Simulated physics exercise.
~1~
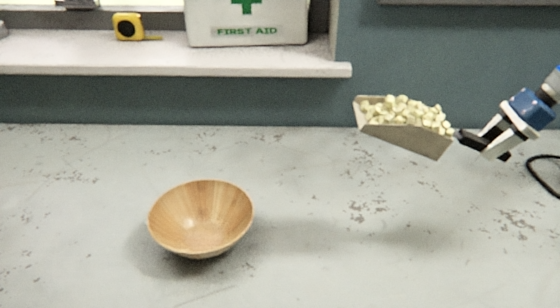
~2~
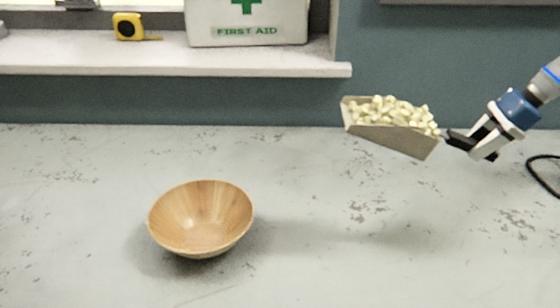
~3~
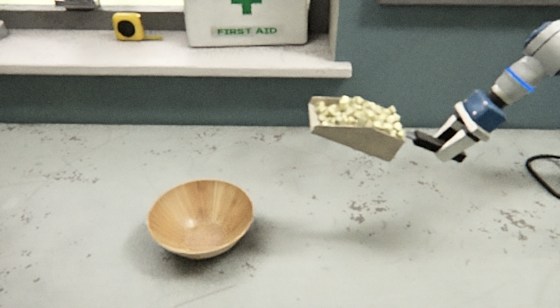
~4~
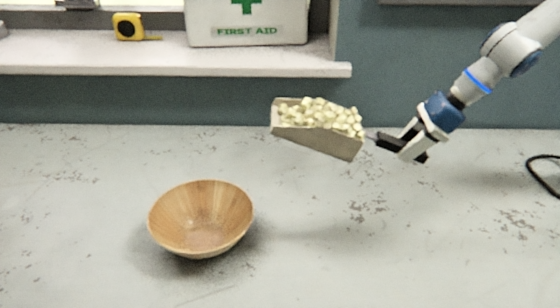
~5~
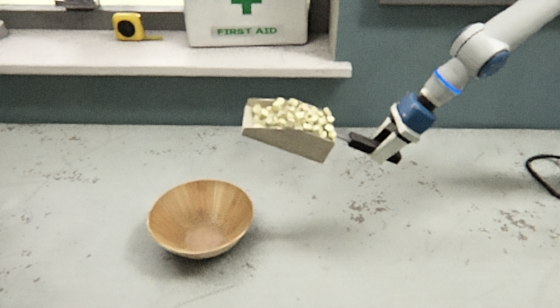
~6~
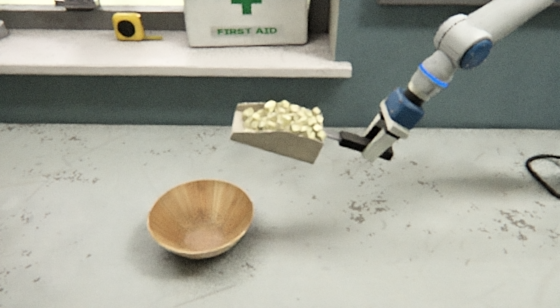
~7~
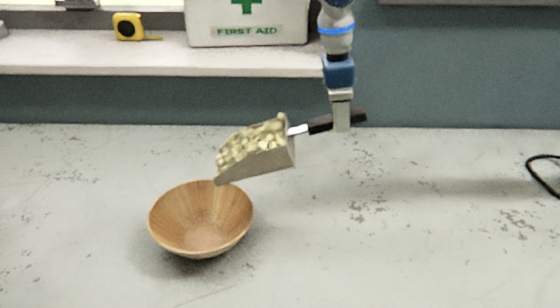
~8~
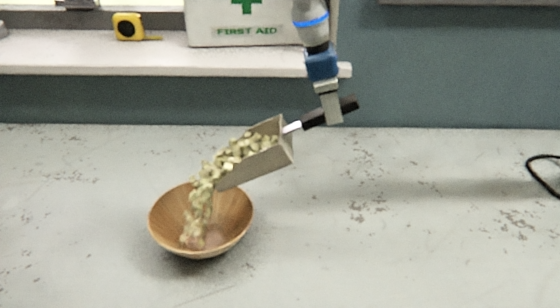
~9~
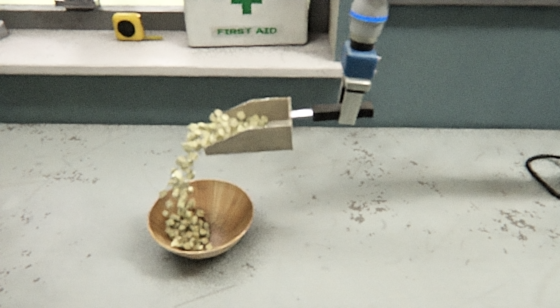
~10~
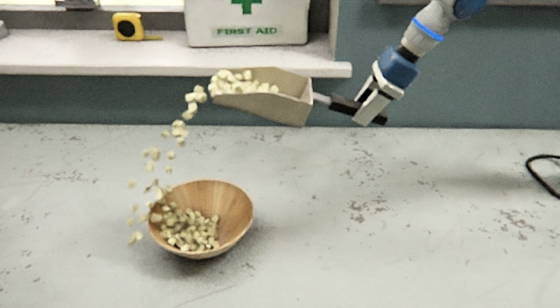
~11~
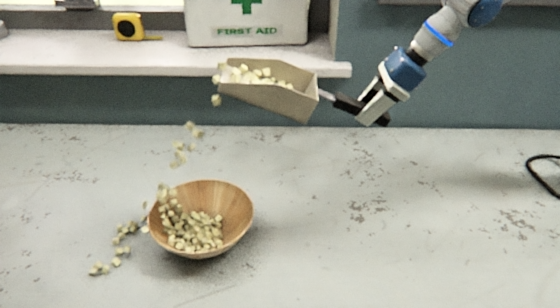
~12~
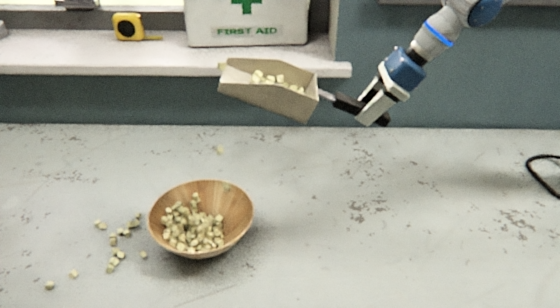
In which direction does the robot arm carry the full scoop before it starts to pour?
The arm carries the scoop to the left, bringing it from the right side of the view over towards the wooden bowl.
